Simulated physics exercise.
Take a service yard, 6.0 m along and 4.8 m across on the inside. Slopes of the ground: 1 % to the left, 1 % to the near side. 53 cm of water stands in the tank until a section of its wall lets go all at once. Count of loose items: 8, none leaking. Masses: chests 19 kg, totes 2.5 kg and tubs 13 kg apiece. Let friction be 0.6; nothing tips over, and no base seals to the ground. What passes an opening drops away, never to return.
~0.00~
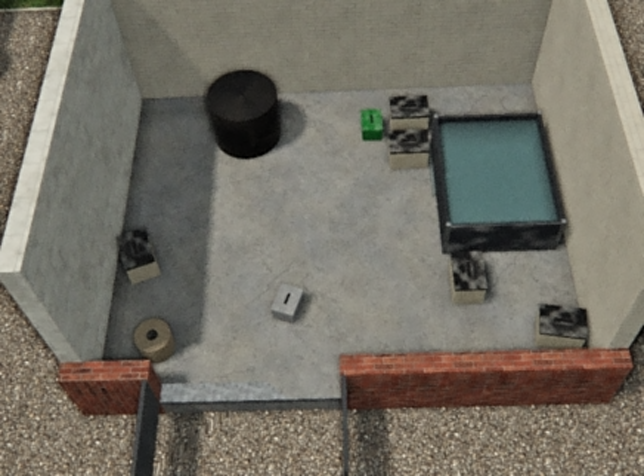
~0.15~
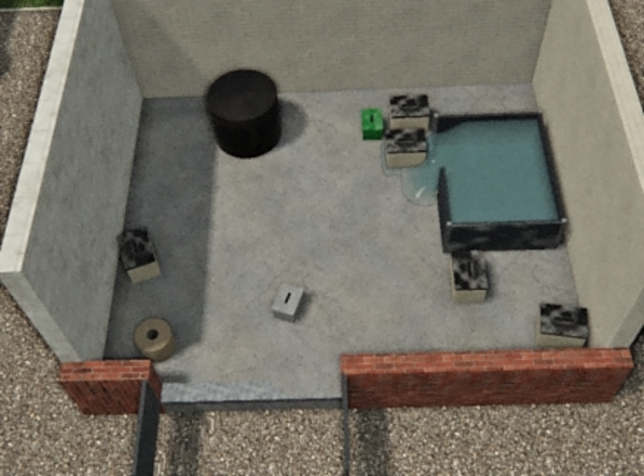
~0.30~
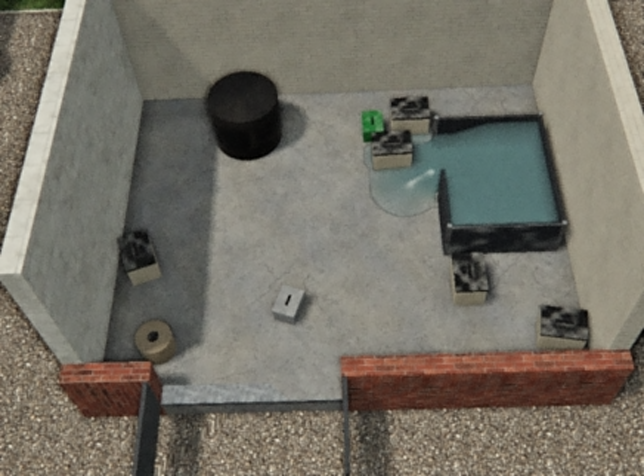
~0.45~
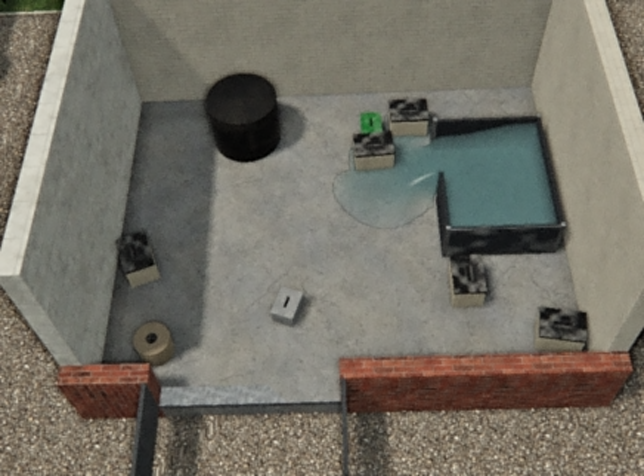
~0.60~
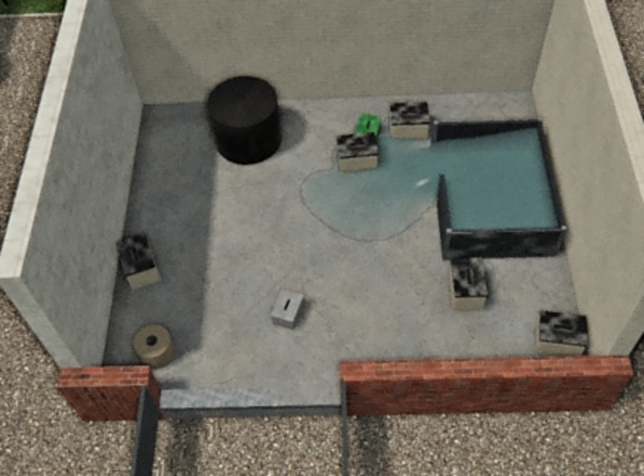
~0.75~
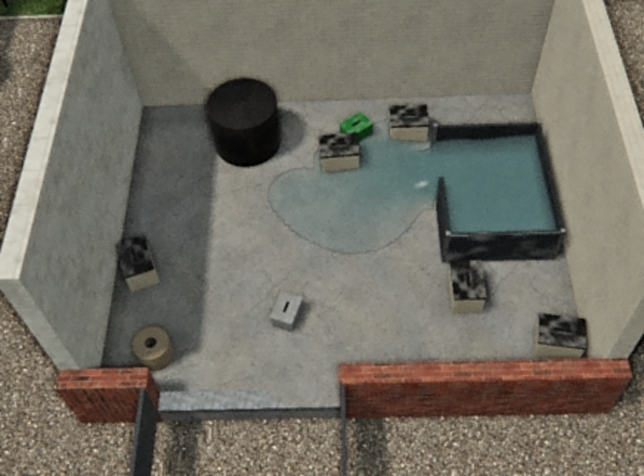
In this clip, water pours from a gap in the left side of a dark-walled tank in a walled yard and spreads left across the floor, pushing a speckled block leftward, then shifting and turning a small green tote.
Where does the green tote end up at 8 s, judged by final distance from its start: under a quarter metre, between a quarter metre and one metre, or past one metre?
It will move a long way.
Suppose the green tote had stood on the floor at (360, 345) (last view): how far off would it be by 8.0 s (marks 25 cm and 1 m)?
Well, it edges along somewhat.
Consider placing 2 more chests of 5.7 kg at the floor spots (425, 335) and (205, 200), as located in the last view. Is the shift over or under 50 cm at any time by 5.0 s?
So that's behind the line and then across the line.
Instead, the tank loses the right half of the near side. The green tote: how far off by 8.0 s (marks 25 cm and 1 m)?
Outcome for the green tote: It remains nearly still.
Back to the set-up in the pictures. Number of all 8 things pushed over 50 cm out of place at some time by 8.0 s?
The total is 5.
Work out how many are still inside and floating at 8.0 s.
At that time, 2.
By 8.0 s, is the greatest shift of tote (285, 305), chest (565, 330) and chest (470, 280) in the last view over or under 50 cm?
Beyond the limit, then within the limit, then within the limit.
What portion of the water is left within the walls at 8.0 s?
I'd say some 88 percent hasn't gone yet.
After 1.6 s the green tote is near (287, 98), 1.4 m from its start, afloat; 0 of 8 are out; 1 afloat.
After 3.6 s the green tote is near (275, 97), 1.6 m from its start, afloat; 0 of 8 are out; 2 afloat.
After 5.6 s the green tote is near (275, 98), 1.6 m from its start, afloat; 0 of 8 are out; 2 afloat.
After 8.0 s the green tote is near (276, 100), 1.6 m from its start, afloat; 0 of 8 are out; 2 afloat.
